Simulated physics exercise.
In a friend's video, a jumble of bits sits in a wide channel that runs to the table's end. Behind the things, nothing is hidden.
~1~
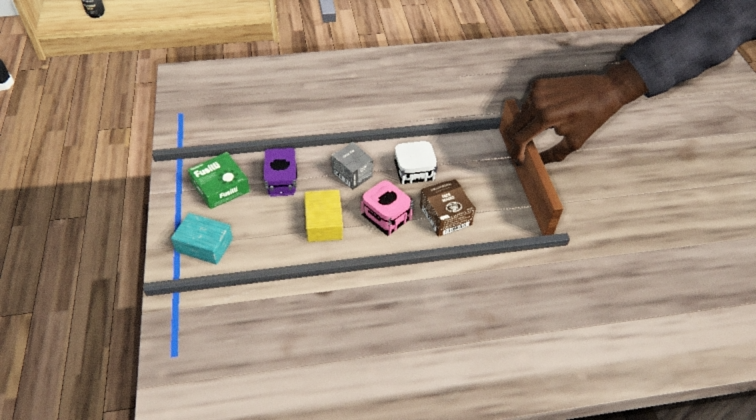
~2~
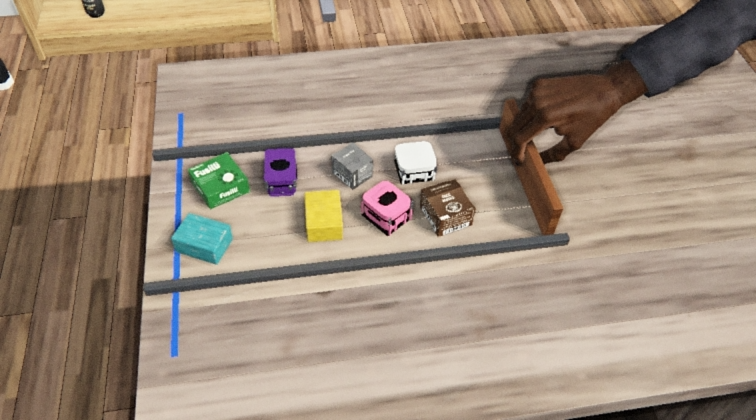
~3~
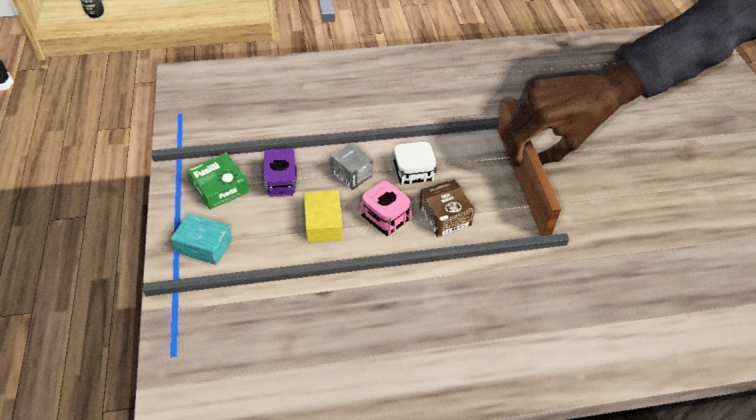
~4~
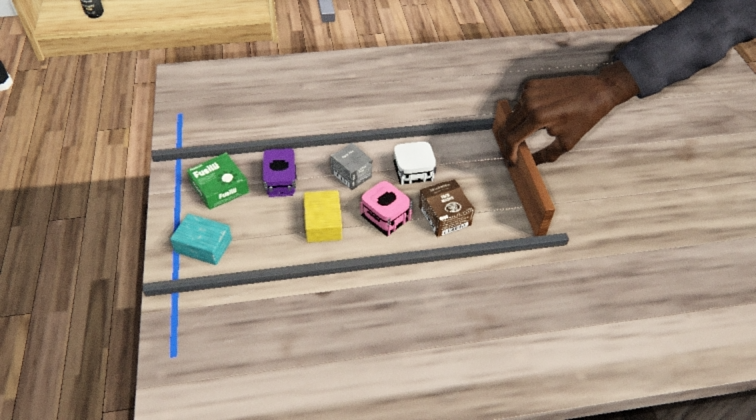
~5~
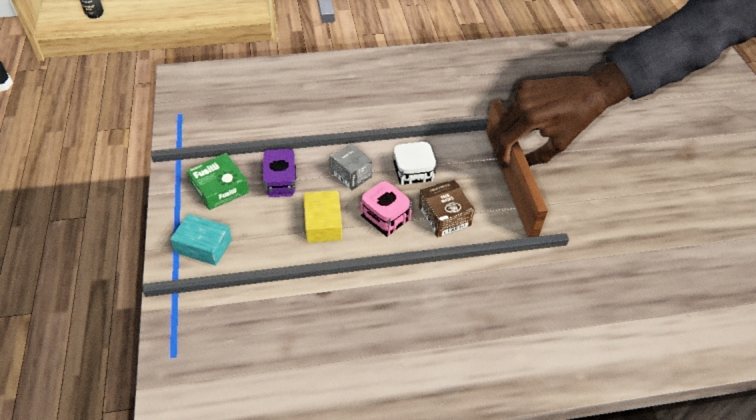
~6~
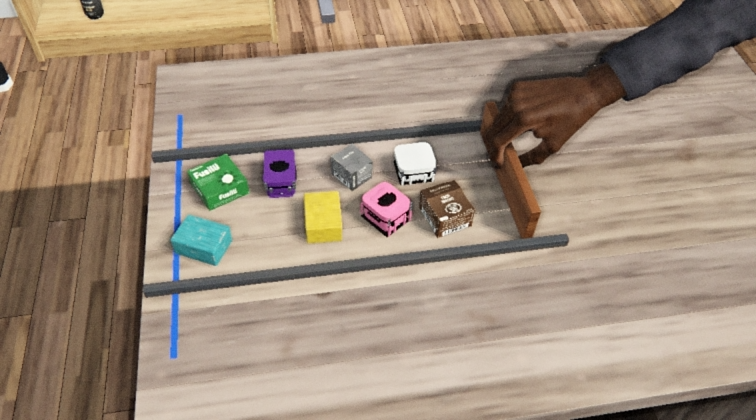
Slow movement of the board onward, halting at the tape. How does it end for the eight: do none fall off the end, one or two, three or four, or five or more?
It ends with five or more off the end.
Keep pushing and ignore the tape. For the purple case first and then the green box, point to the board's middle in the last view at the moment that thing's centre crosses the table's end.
Around (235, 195) first and around (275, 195) second.
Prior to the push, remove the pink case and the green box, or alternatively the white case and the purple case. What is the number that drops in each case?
The first try gives 4, the second gives 4.
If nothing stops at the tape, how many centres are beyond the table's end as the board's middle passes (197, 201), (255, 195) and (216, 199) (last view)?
Going through the three positions, you'd get 6, 2 and 4.
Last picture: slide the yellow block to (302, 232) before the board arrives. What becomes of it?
It goes down.
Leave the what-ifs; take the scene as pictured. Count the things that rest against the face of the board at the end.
The figure is 2.
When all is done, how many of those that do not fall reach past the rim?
Number: 2.
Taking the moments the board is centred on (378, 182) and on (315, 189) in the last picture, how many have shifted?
Tally: 5; 8.
A little later, none off yet; turquoise block at rest near (202, 240); green box at rest near (218, 182); purple case at rest near (280, 174).
Next, none off yet; turquoise block shifted a little near (181, 244); green box shifted a little near (193, 181); purple case shifted about its own width near (232, 181).
Later still, two off so far; turquoise block fallen; green box dropping near (169, 370); purple case shifted well along near (144, 189).
When it is over, the number that fall off is five or more; down, pink case, grey box, yellow block, purple case, green box and turquoise block.
